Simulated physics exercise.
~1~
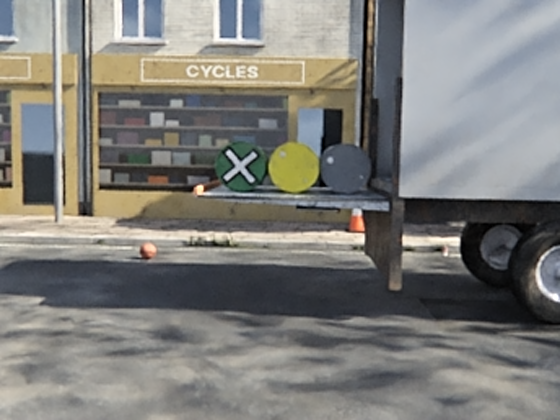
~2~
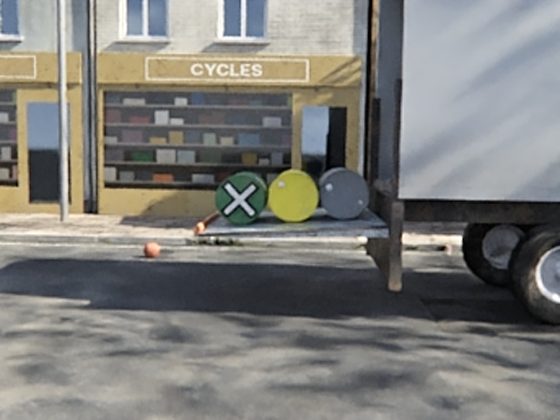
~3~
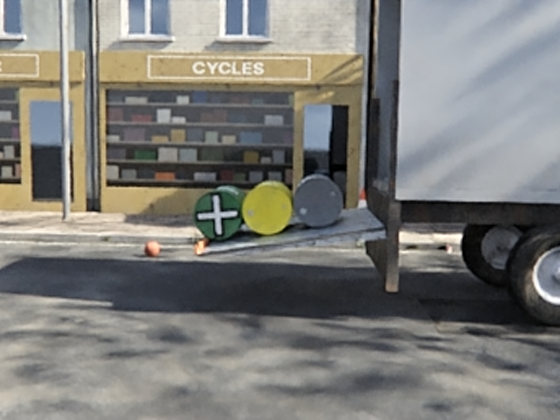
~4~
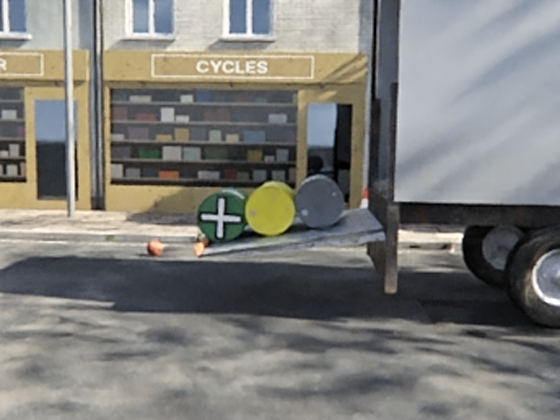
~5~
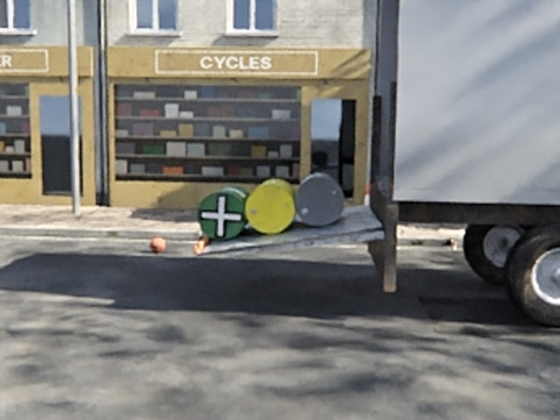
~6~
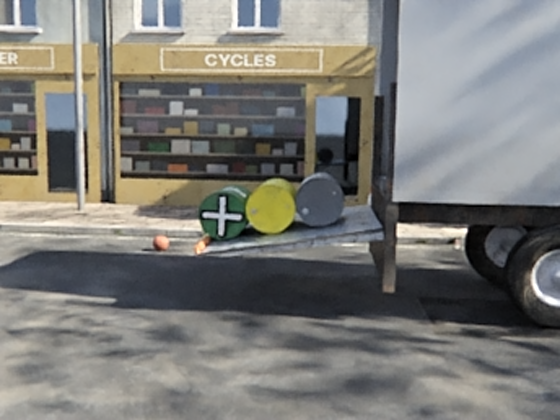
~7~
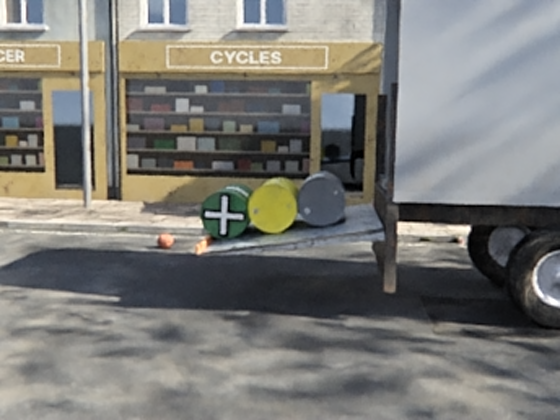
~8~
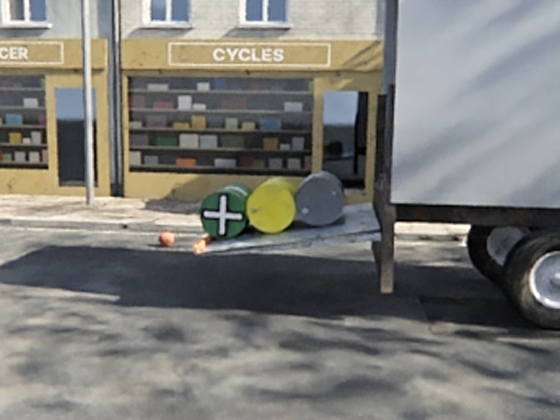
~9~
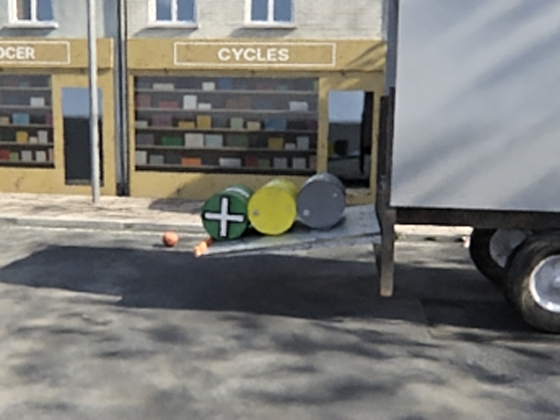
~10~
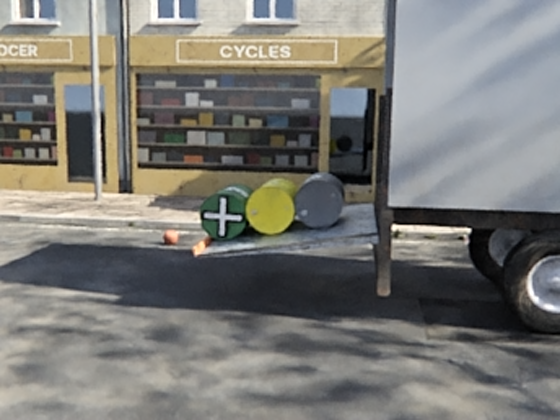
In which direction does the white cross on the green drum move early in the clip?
The white cross moves down as the plate carrying the green drum sinks.
